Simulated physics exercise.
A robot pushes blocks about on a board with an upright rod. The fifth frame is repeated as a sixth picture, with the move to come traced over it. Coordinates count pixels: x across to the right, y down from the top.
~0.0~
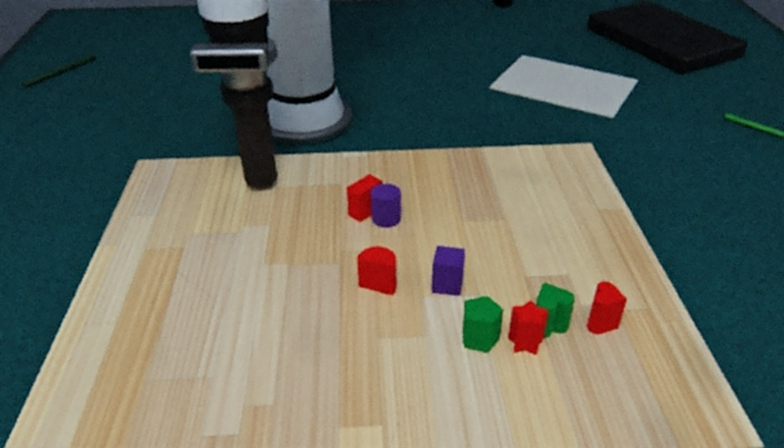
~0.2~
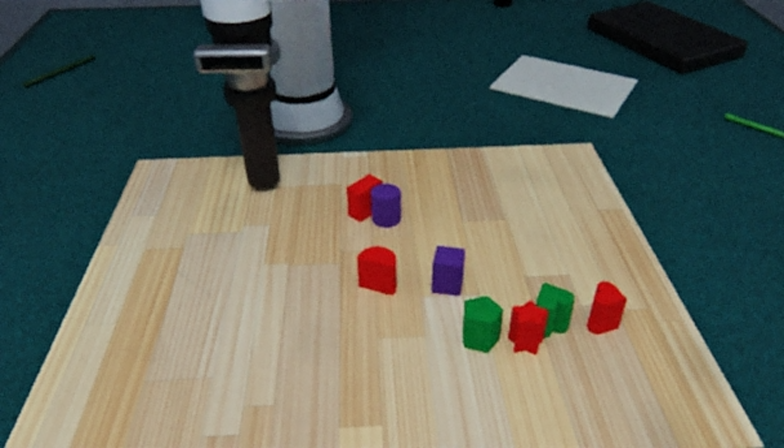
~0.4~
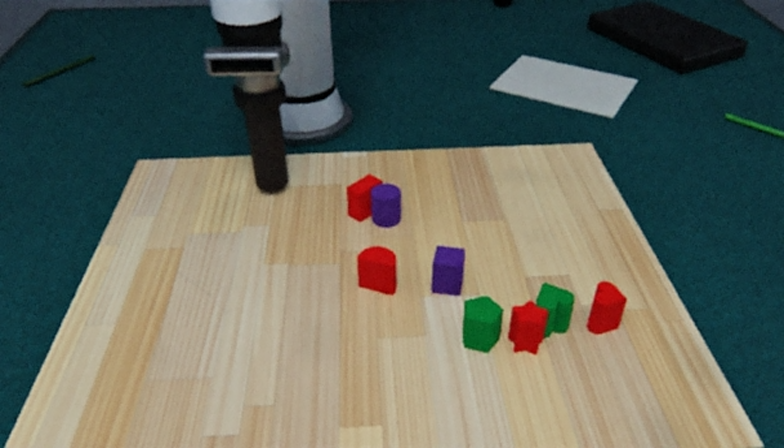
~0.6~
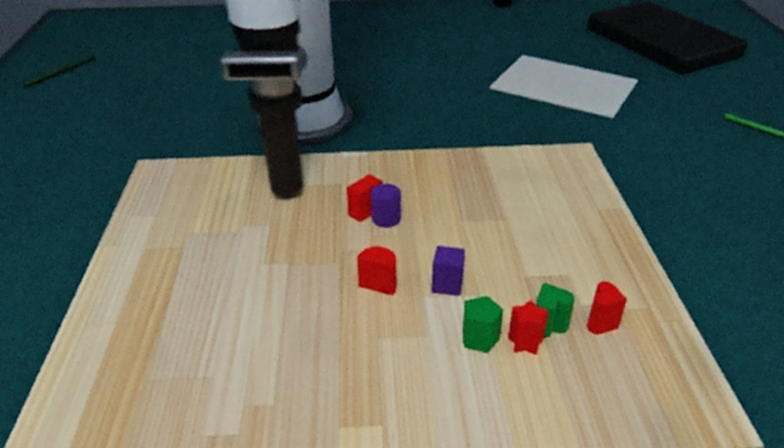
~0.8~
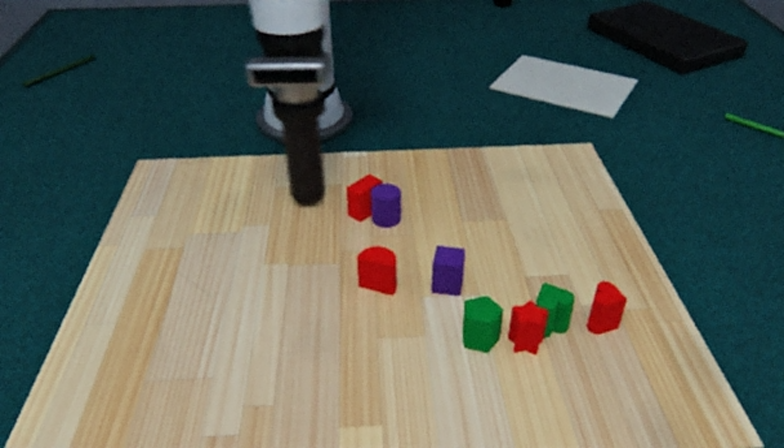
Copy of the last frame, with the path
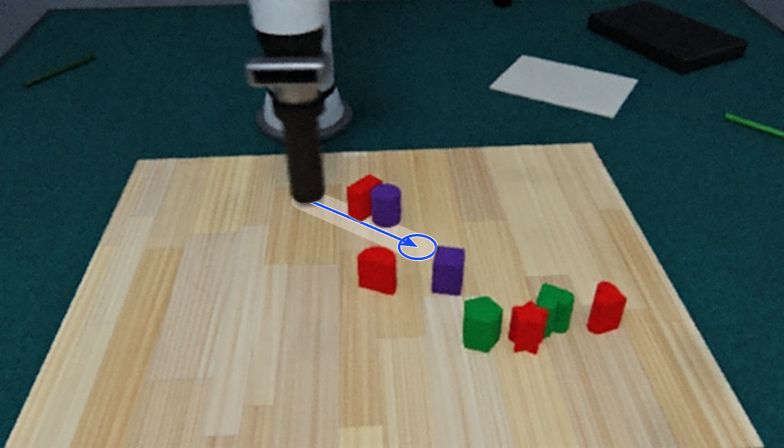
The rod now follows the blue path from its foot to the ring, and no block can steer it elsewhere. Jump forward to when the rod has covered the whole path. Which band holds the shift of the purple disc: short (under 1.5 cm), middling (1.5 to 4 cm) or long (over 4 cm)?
Ends over 4 cm away.
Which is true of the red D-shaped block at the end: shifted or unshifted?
By the end it is where it was.
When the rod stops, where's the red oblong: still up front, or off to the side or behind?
Beside or behind.
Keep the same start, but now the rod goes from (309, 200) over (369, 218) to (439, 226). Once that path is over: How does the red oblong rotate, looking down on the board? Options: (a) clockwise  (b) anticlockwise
Answer: B.
The drawn path runs from (309, 200) to (418, 247).
What follows on the original path. One third of the way, rod (343, 209); red oblong (370, 184), turned 30° anticlockwise; purple disc (392, 191).
Two thirds of the way, rod (380, 225); red oblong (399, 190), turned 75° anticlockwise; purple disc (428, 189).
At the end, rod (418, 241); red oblong (402, 190), turned 90° anticlockwise; red D-shaped block not moved; purple disc (432, 187); purple square not moved.
